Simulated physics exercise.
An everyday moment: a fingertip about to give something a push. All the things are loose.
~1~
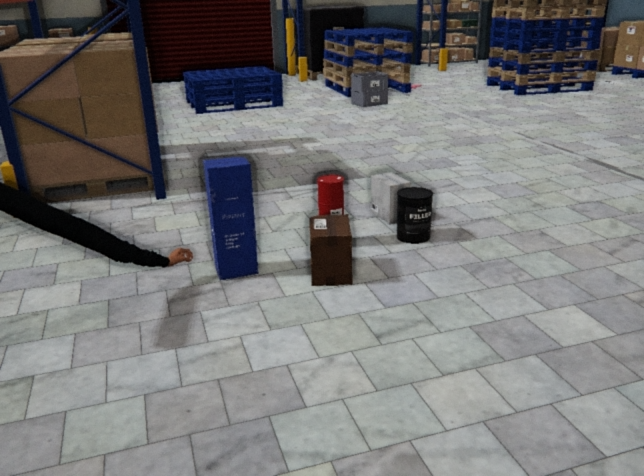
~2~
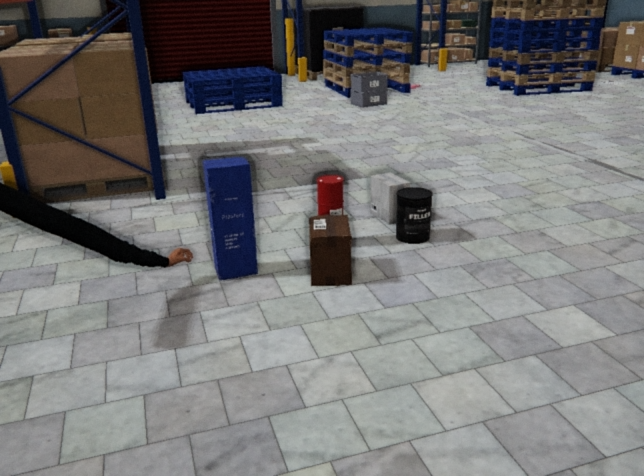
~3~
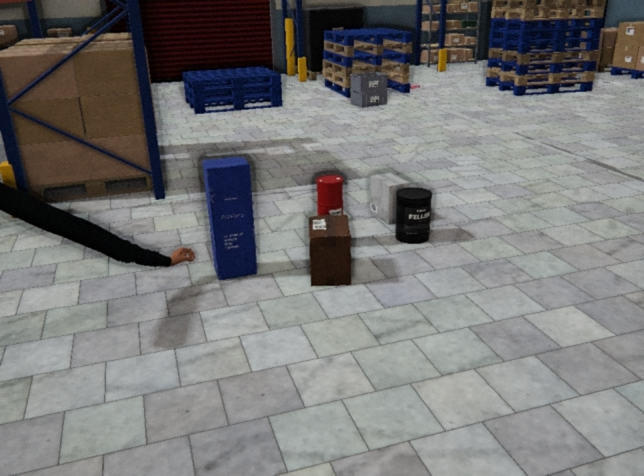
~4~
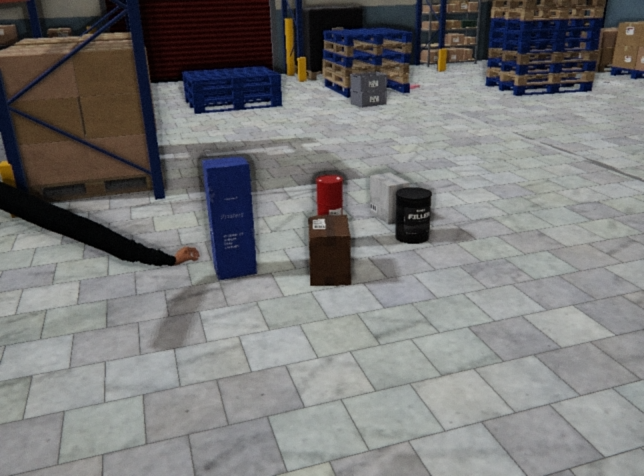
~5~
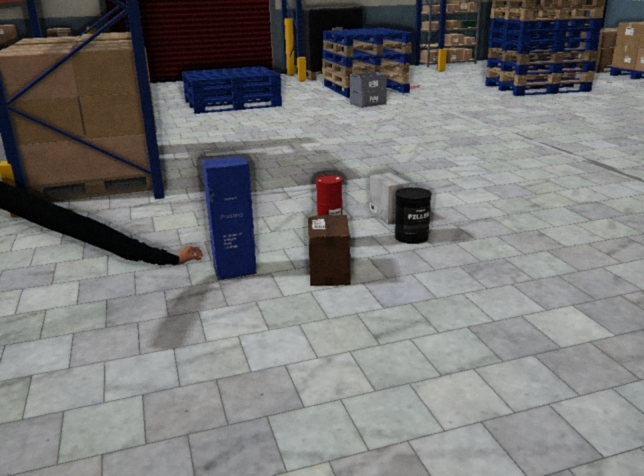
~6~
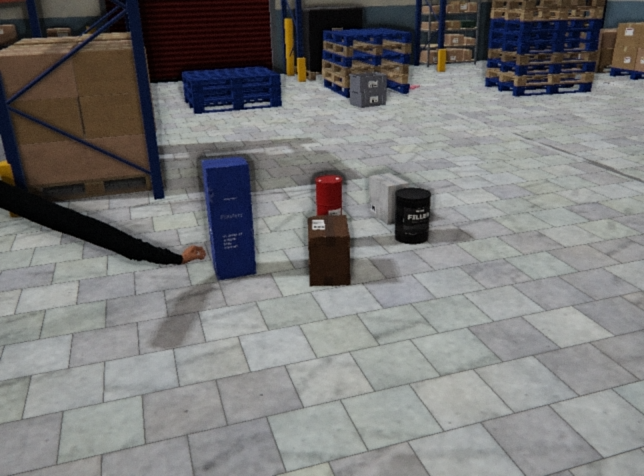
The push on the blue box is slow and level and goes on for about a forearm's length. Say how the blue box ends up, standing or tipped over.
The blue box keeps standing.
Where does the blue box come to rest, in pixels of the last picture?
At about (288, 210).
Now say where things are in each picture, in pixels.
The first picture shows blue box (232, 219).
The second picture shows blue box (231, 219).
The third picture shows blue box (231, 219).
The fourth picture shows blue box (231, 219).
The fifth picture shows blue box (230, 219).
The sixth picture shows blue box (230, 219).
Then, 0.40 s on from there, blue box shifted a little near (241, 217).
Then, 0.90 s on from there, blue box shifted about its own width near (263, 214).
Then, 1.30 s on from there, blue box shifted about its own width near (281, 212).
In the end, moved from the start, blue box. At the end, from the last picture's camera, blue box near (288, 210).
